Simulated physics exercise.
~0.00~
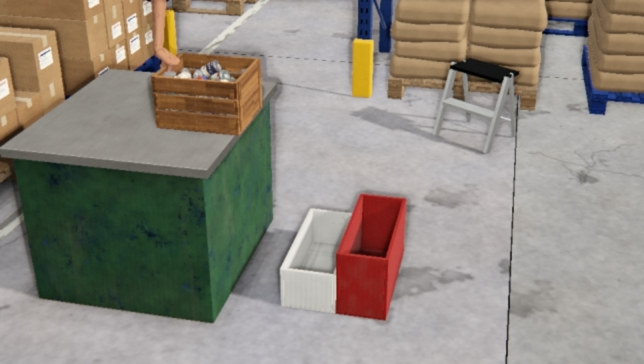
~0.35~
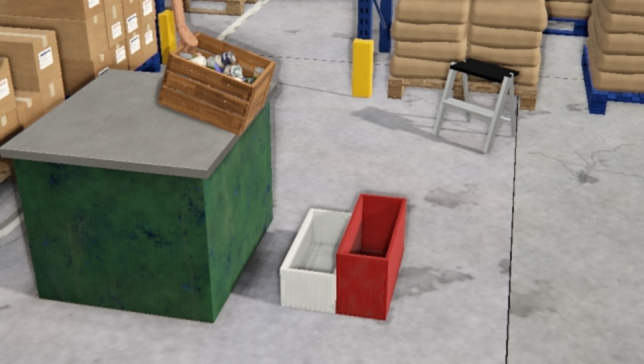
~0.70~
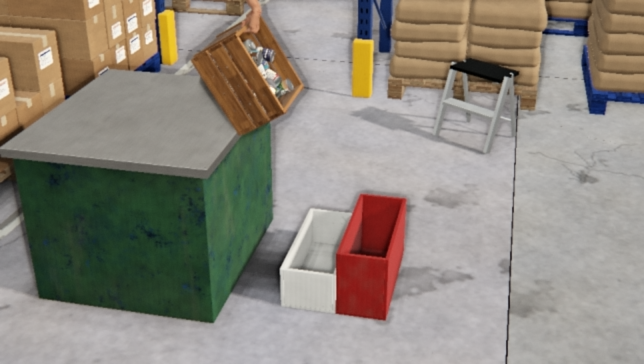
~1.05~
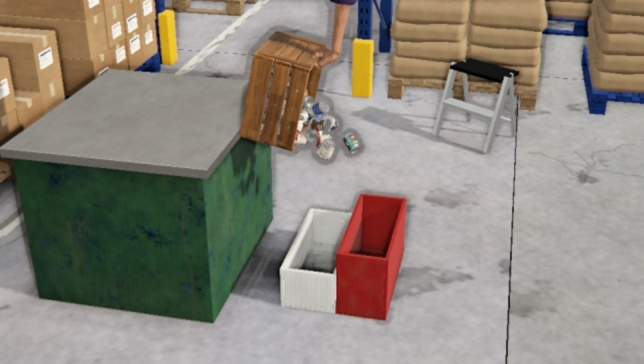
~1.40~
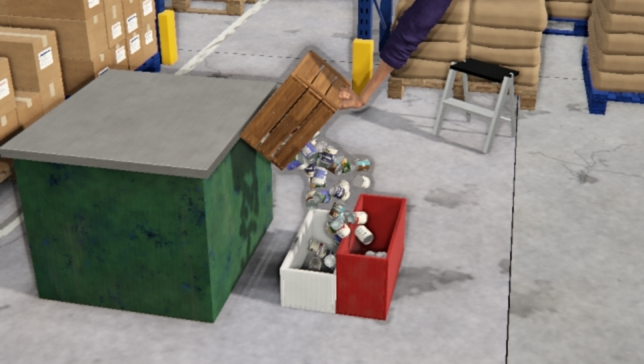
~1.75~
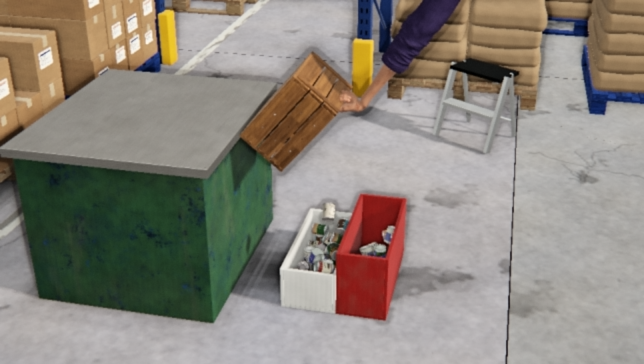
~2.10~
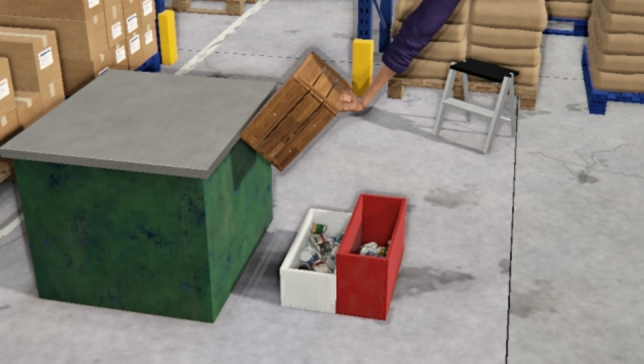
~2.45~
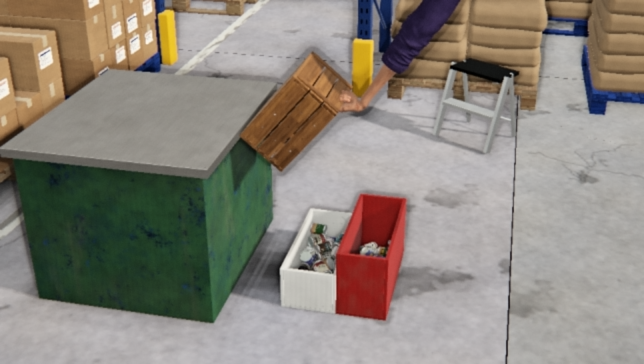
A wooden box tips over the bench edge, spilling small tins into both bins below.
